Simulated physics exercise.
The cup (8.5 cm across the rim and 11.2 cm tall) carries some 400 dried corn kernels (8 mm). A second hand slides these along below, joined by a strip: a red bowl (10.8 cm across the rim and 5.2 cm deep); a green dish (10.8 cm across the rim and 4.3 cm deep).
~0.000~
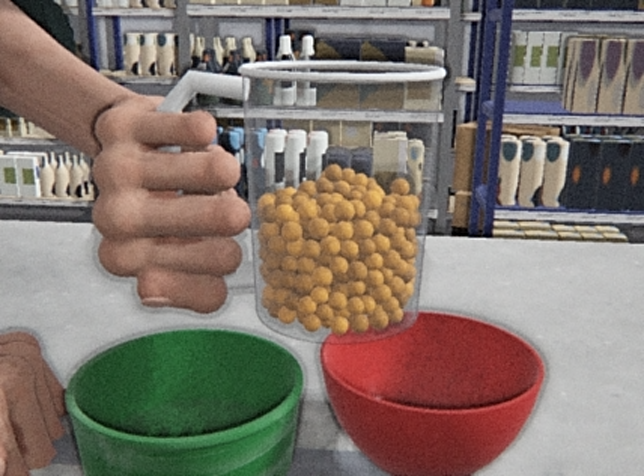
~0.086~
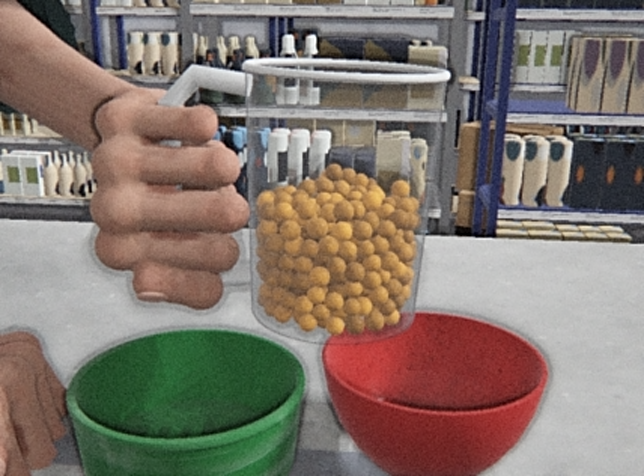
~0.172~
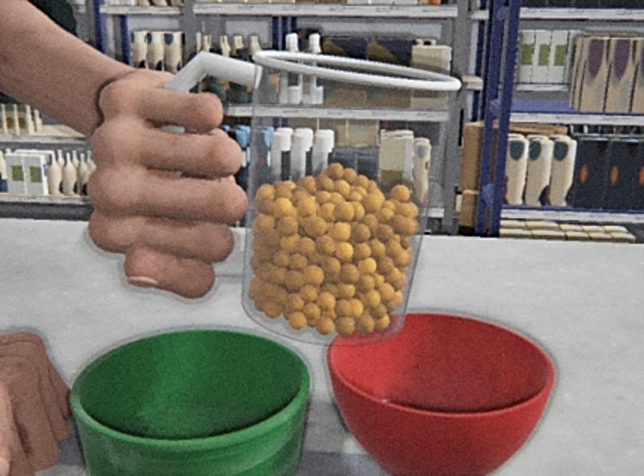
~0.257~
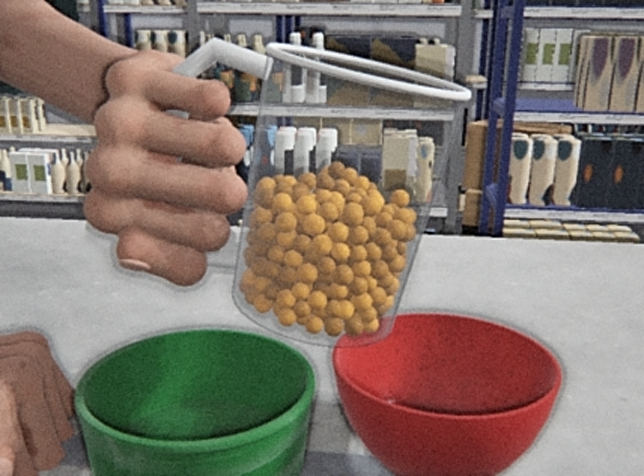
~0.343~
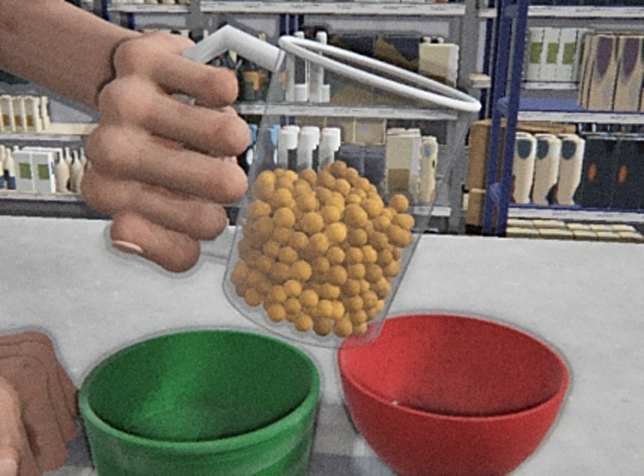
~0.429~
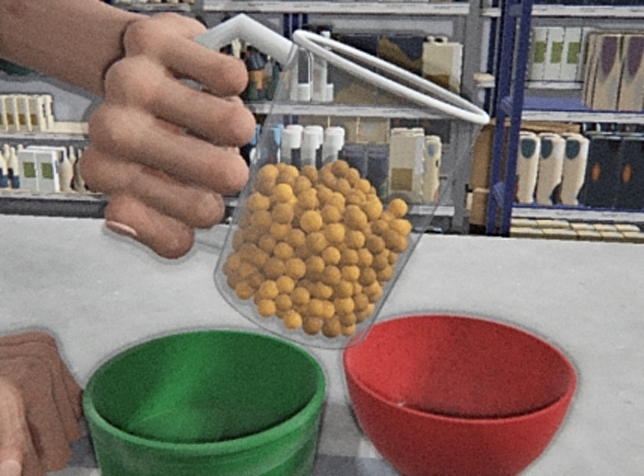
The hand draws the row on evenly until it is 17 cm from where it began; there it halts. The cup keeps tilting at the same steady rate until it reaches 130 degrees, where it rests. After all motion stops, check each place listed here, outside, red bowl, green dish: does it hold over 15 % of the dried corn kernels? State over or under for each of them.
Results: Outside everything over; red bowl over; green dish over.
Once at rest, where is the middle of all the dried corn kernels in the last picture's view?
I'd point to somewhere close to (631, 463).
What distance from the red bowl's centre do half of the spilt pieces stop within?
Median radius: Approx. 14 cm.
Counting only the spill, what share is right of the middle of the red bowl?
0 %.
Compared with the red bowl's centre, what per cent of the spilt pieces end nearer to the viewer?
Share of spill: Approx. 50 %.
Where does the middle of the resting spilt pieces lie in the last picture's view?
Near pixel (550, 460).
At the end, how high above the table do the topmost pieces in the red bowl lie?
Measured height, approx. 3.5 cm.
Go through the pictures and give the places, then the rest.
In the first picture, cup at (341, 123); tilt 0 degrees; dishes slid 0.0 cm; lip at (440, 73); top of the load at (360, 181); red bowl at (430, 354); green dish at (188, 376).
In the second picture, cup at (343, 122); tilt 2 degrees; dishes slid 0.1 cm; lip at (444, 75); top of the load at (361, 182).
In the third picture, cup at (349, 123); tilt 7 degrees; dishes slid 0.4 cm; low side right; lip at (455, 84); top of the load at (361, 183).
In the fourth picture, cup at (356, 124); tilt 12 degrees; dishes slid 0.6 cm; low side right; lip at (465, 94); top of the load at (323, 181).
In the fifth picture, cup at (362, 125); tilt 17 degrees; dishes slid 0.9 cm; low side right; lip at (474, 105); top of the load at (308, 178).
In the sixth picture, cup at (369, 127); tilt 22 degrees; dishes slid 1.1 cm; low side right; lip at (483, 117); top of the load at (309, 174); red bowl at (456, 360); green dish at (207, 379). It turns about 60 degrees a second.
After 2.13 s, tilt 123 degrees; outside 10 %, green dish 5 %, cup 40 %, red bowl 35 %, in the air 10 %; middle of all pieces on or above the table near (434, 350).
Then, at 3.54 s, tilt 130 degrees; outside 35 %, green dish 25 %, red bowl 40 %; middle of all pieces on or above the table near (545, 455).
Then, at 4.84 s, tilt 130 degrees; outside 35 %, green dish 25 %, red bowl 40 %; middle of all pieces on or above the table near (612, 459).
After 6.08 s, tilt 130 degrees; outside 35 %, green dish 25 %, red bowl 40 %.
At rest (6.3 s), outside 35 %, green dish 25 %, cup 0 %, red bowl 40 %.
